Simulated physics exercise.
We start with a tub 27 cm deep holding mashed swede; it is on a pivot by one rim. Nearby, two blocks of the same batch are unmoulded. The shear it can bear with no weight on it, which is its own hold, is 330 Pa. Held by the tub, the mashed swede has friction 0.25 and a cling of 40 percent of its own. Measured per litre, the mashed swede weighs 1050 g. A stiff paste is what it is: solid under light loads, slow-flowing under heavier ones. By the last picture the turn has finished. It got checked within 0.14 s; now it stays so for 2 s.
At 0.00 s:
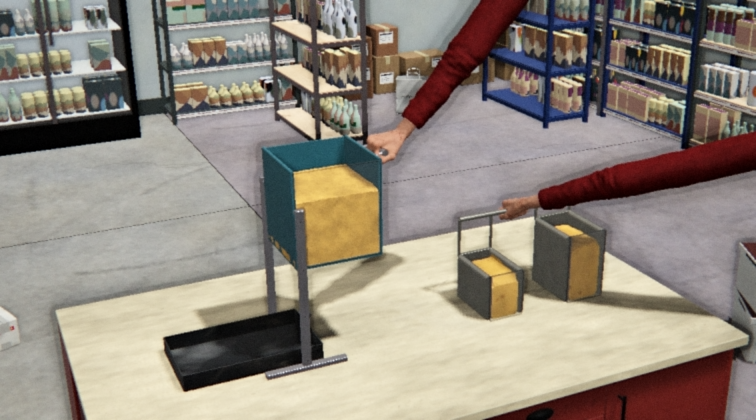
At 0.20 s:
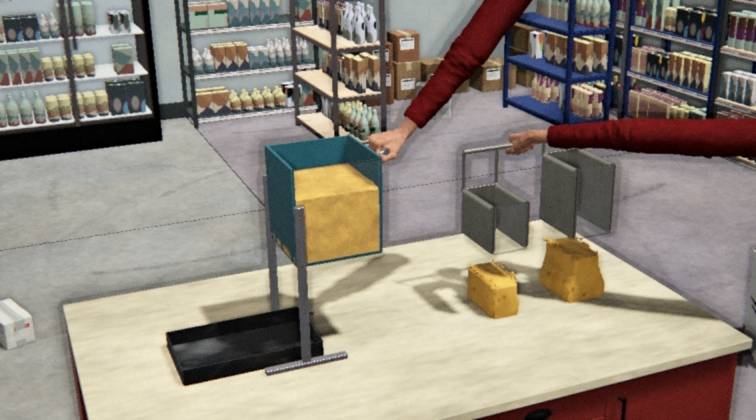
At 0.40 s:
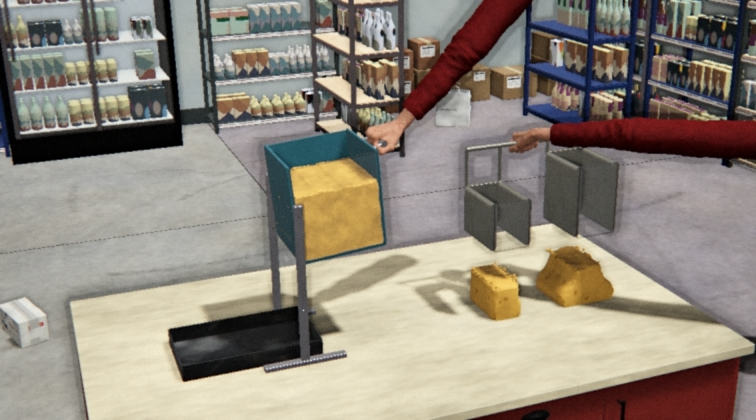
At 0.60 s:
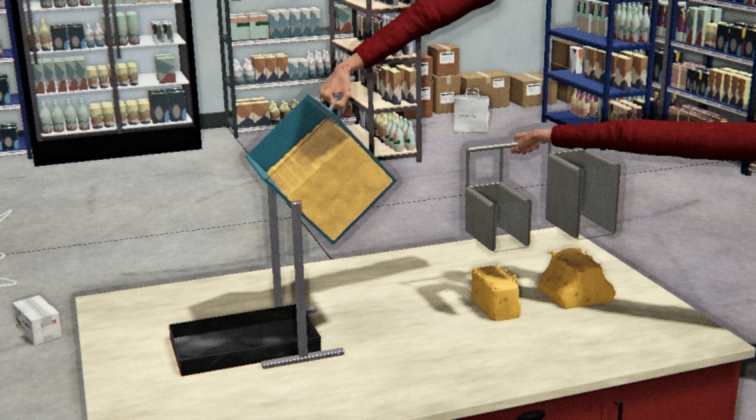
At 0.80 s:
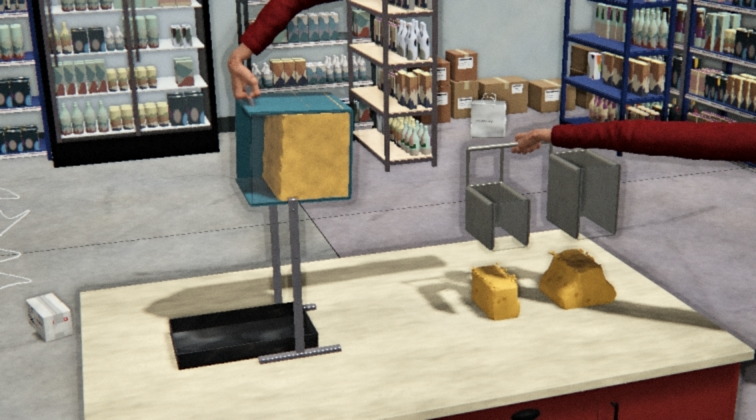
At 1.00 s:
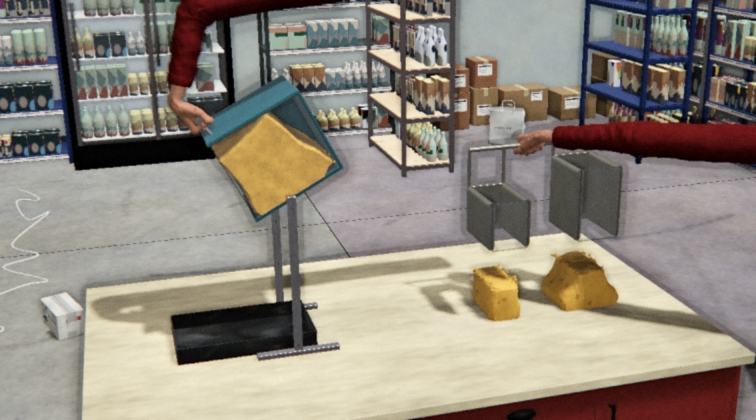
Two red-sleeved arms work over a pale-topped red counter, seen from slightly above in a shop lined with stocked shelves, as the view drifts a little sideways. A teal, clear-fronted tub of yellow mash hangs on a grey stand above a black tray, with two grey moulds at right. The moulds rise off two yellow blocks, the right one slumping lower and wider, then the left arm turns the tub counterclockwise past its side.
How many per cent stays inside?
0 %.
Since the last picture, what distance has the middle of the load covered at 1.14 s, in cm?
15 cm.
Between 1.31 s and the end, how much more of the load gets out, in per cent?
Load share from then on: Near 0 %.
After 1.14 s, the tub is at 118 degrees and holds 41 %.
After 1.31 s, the tub is at 118 degrees and holds 0 %.
After 1.48 s, the tub is at 118 degrees and holds 0 %.
After 1.65 s, the tub is at 118 degrees and holds 0 %.
After 3.00 s, at the end, the tub is at 118 degrees and holds 0 %.
